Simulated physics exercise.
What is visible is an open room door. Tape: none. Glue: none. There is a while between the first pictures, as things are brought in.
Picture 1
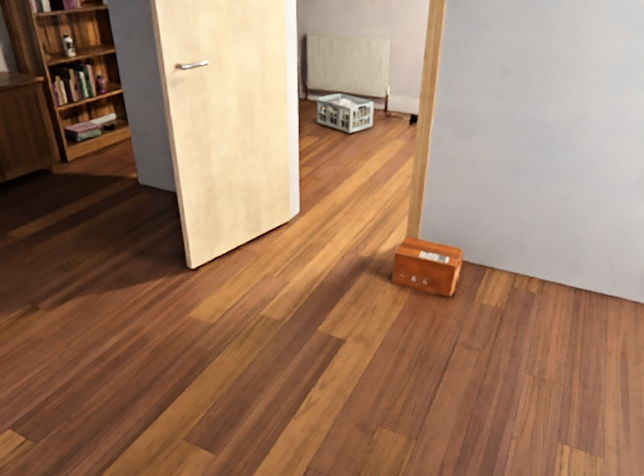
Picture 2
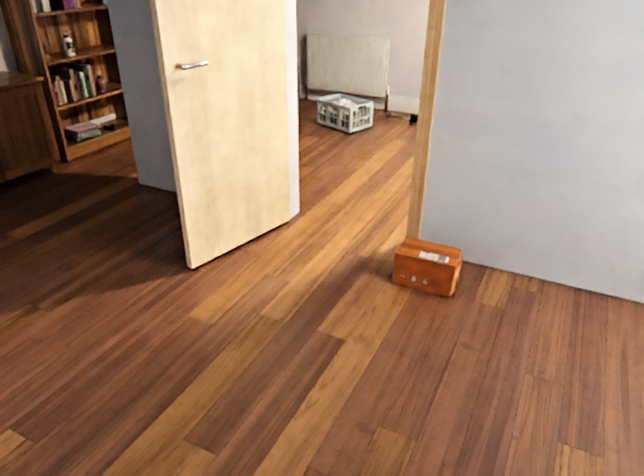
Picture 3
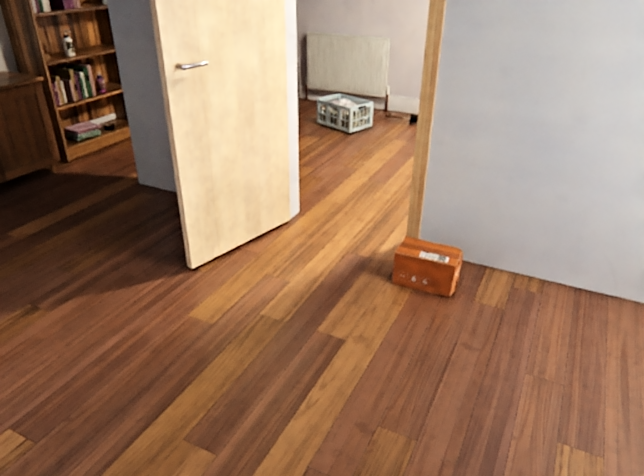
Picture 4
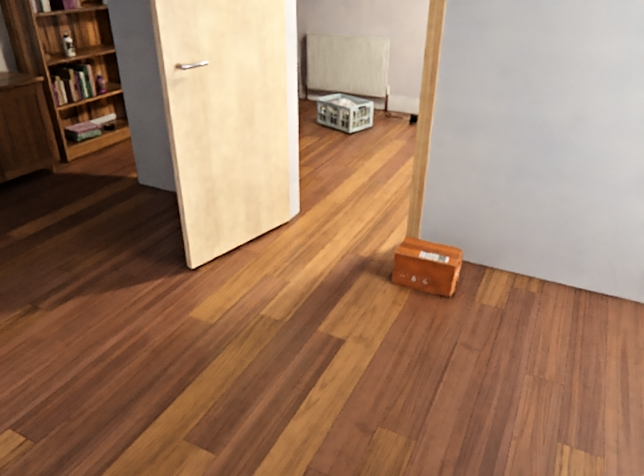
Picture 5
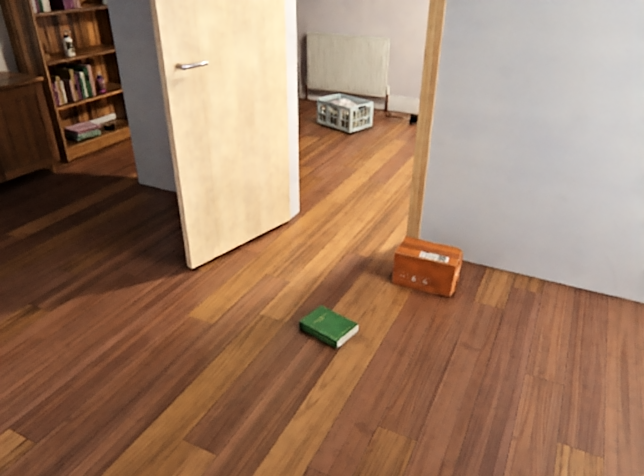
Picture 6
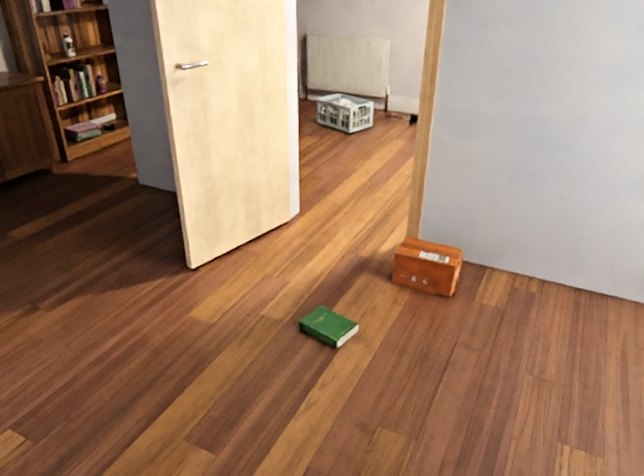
The video shows a wide-open door standing still in a room with a wooden floor and an orange parcel beside the doorway. Later, a green book appears on the floor to the left of the parcel, and nothing else moves.
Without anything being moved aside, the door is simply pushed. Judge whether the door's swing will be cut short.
No - so the door meets the frame after all.
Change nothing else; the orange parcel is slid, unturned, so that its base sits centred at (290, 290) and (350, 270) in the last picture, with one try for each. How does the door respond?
In order, the door swings completely to, then is hindered.
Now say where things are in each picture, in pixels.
Door wide open and still; orange parcel (427, 267), in the first frame.
Door wide open and still; orange parcel (427, 267), in the second frame.
Door wide open and still; orange parcel (427, 267), in the third frame.
Door wide open and still; orange parcel (427, 267), in the fourth frame.
Door wide open and still; orange parcel (427, 267), in the fifth frame.
Door wide open and still; green book (329, 326); orange parcel (427, 267), in the sixth frame.
Then, 0.50 s on from there, door 87° open.
Then, 0.90 s on from there, door 59° open.
Then, 1.20 s on from there, door 36° open.
Then, 1.50 s on from there, door 13° open.
In the end, door 0° open; both unmoved. At the end, from the last picture's camera, green book near (329, 326).
